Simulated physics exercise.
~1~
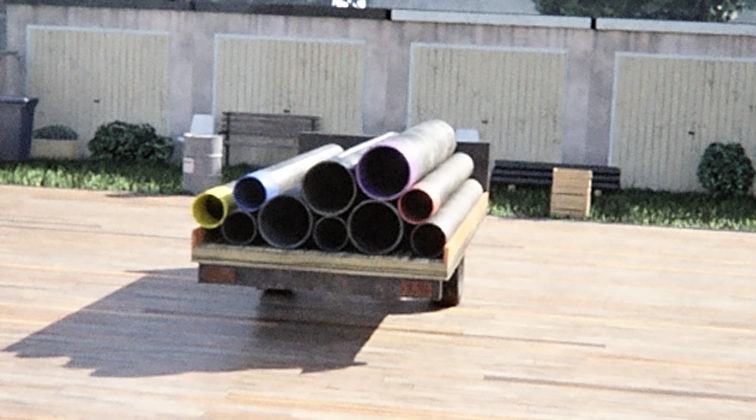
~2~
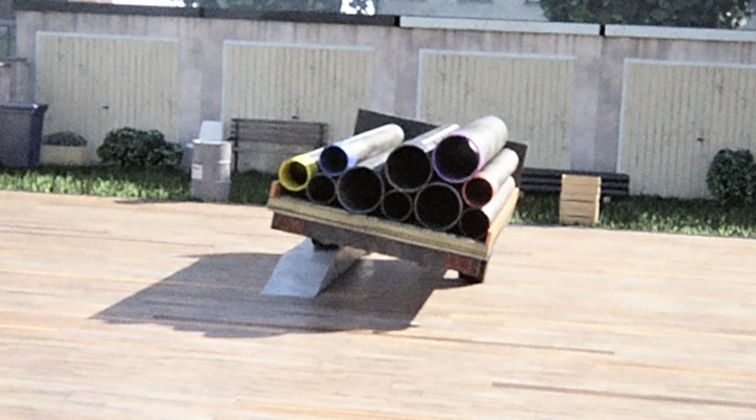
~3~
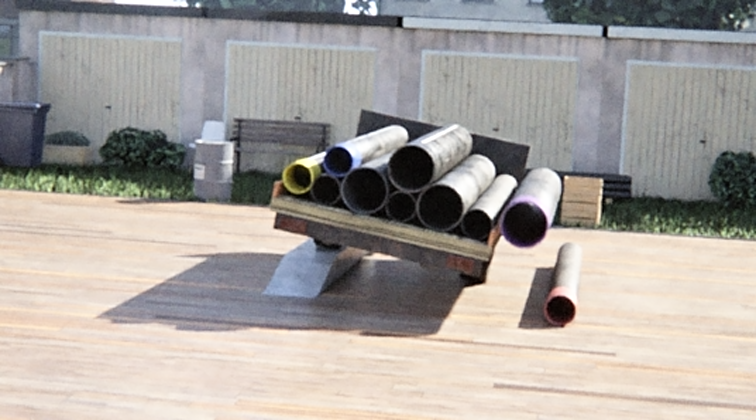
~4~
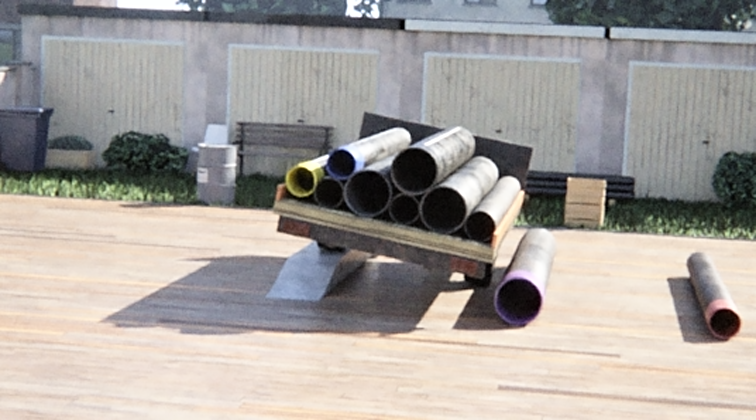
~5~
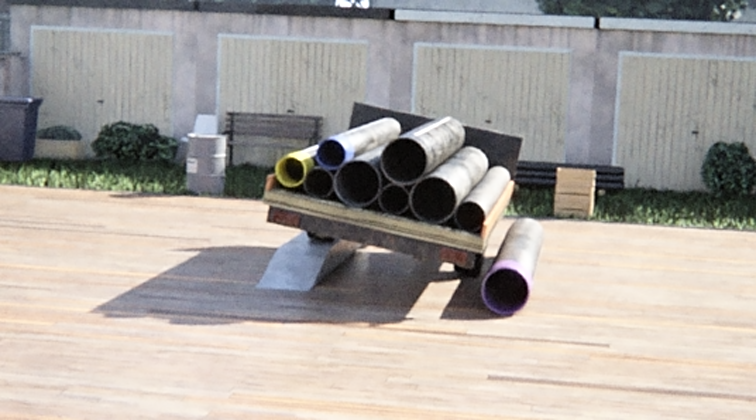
A trailer stacked with steel pipes tilted to the right as one wheel went up a ramp, and the red-marked pipe, then the purple one, dropped off the right side onto the ground, while the blue and yellow ones stayed aboard.
